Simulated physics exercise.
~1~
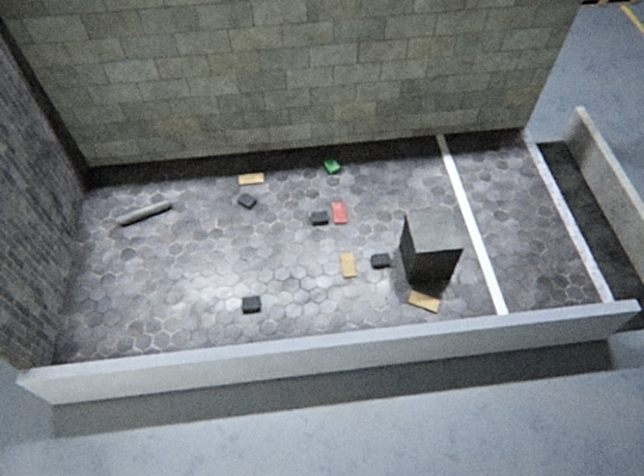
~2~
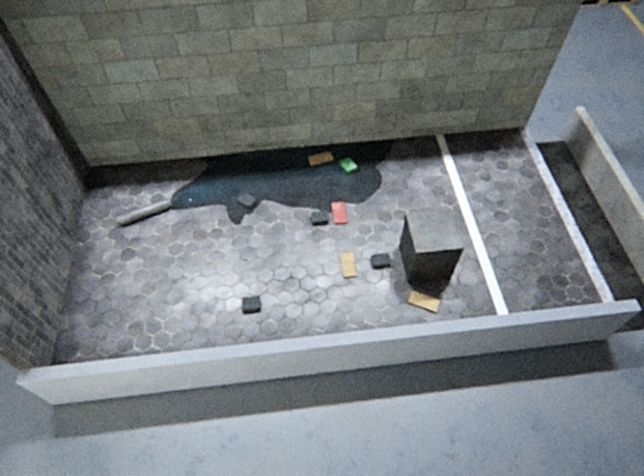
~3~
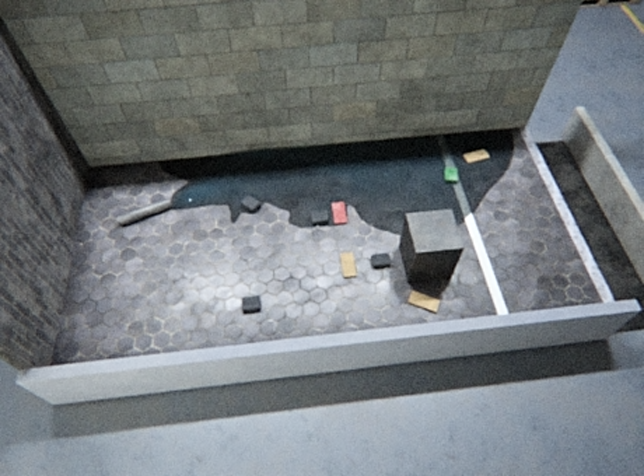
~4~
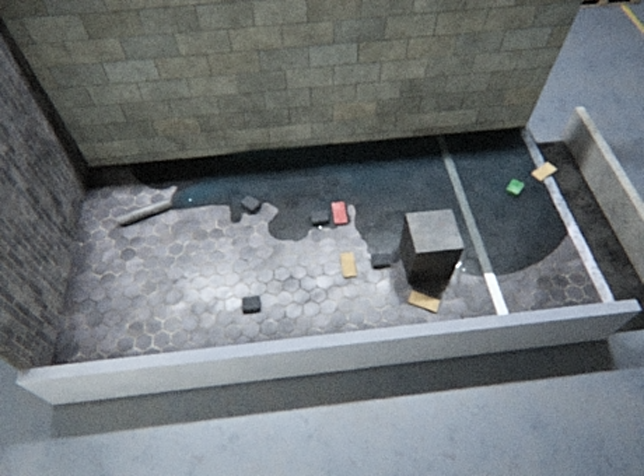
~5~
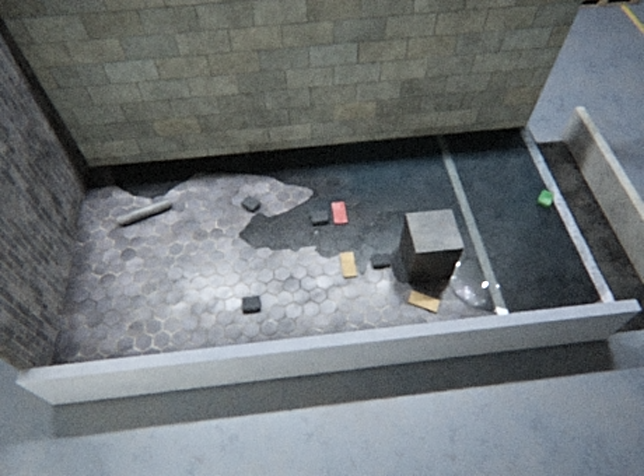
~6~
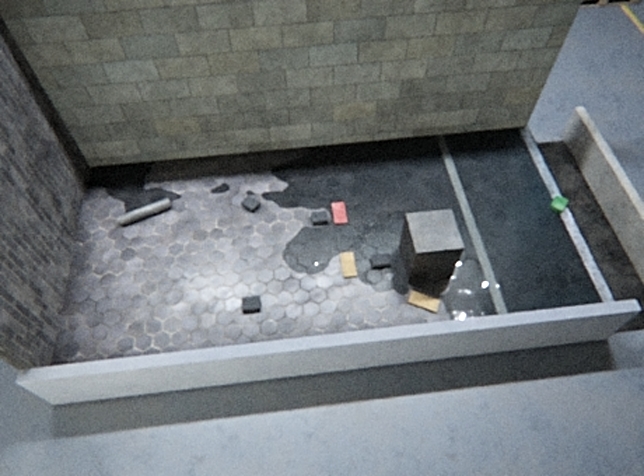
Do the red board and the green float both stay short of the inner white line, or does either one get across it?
The red board stays short of the inner white line, but the green float is carried across it to the right.
In a walled bay, water carries a green float past a line; a red board stays.
